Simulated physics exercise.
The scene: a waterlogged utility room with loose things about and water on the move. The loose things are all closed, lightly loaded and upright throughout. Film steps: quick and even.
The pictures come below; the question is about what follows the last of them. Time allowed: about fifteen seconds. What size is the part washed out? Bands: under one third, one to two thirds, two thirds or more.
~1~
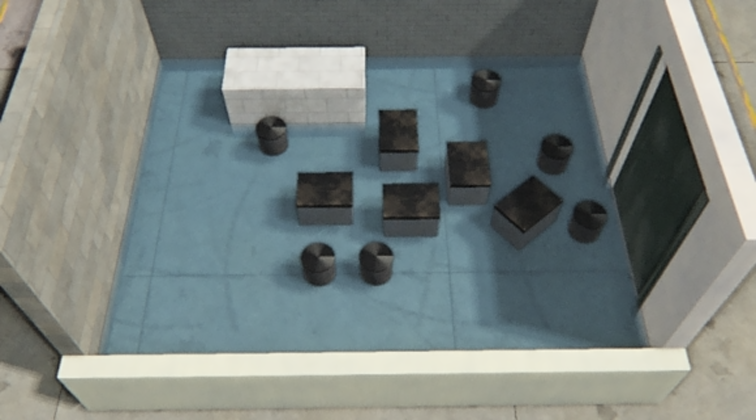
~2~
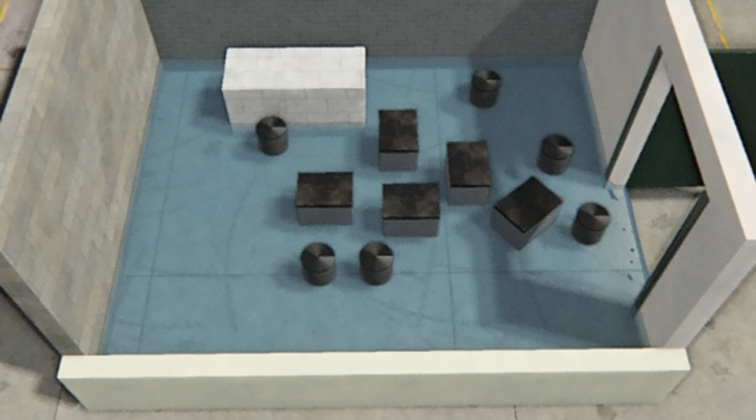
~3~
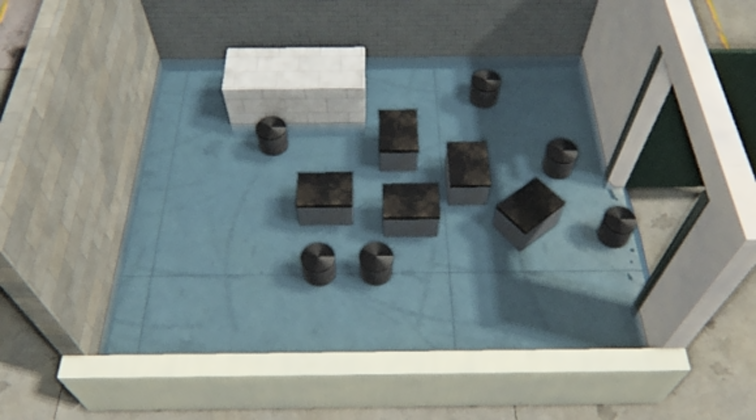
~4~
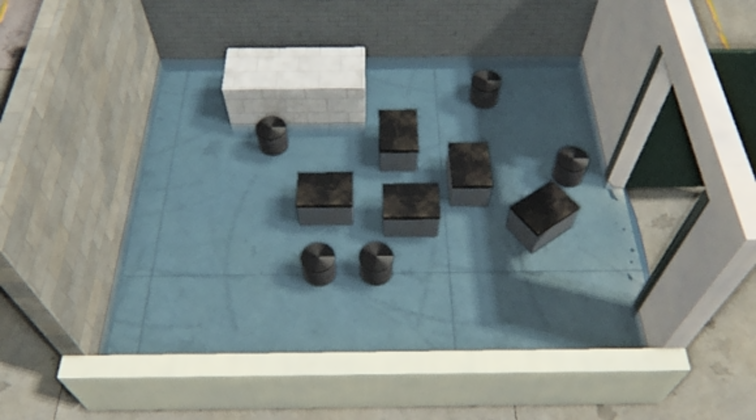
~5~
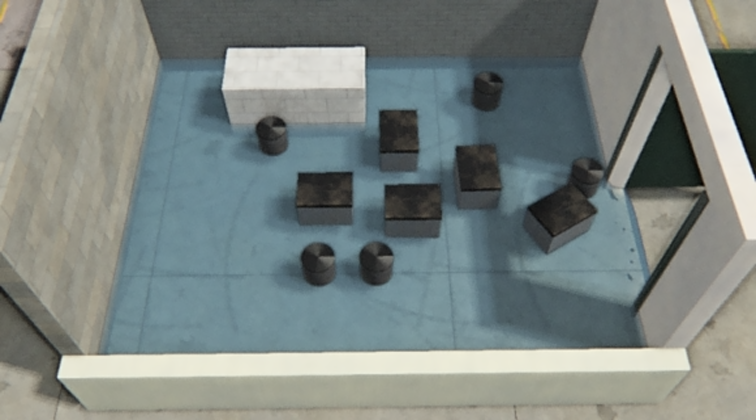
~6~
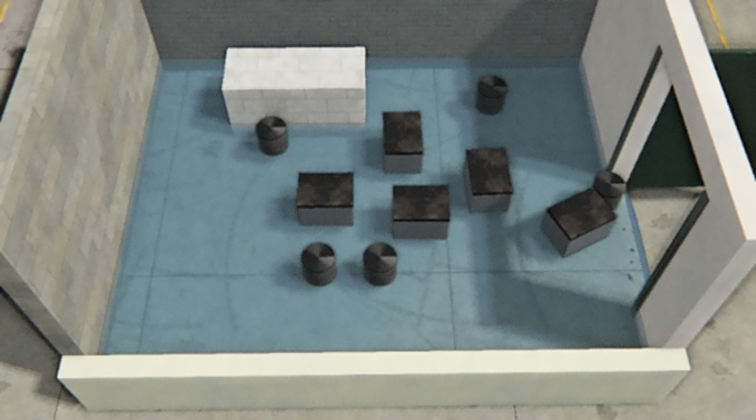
Two thirds or more.
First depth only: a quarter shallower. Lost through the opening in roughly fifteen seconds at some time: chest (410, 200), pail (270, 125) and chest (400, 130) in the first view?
Sequence: Removed / not removed / removed.
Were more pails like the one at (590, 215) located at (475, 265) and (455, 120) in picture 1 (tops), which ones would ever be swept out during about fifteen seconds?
First one makes it out, second one makes it out.
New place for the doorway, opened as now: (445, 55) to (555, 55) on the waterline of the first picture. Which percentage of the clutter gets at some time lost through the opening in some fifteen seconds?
I'd put it near 70 percent.
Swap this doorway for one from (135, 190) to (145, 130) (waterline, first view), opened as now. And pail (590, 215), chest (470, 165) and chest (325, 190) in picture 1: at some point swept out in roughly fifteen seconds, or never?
In the order given, it's remains behind, remains behind, escaped.
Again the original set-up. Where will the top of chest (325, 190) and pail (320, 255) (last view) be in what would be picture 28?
Near (505, 213) and (489, 271).
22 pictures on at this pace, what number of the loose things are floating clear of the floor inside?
3 in total.
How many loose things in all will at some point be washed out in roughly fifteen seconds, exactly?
The total here is 9.
A moment on, 3 of 11 are out; 8 afloat.
Next, 4 of 11 are out; 7 afloat.
Later, 8 of 11 are out; 3 afloat.
In the end, 9 of 11 are out; 2 afloat.
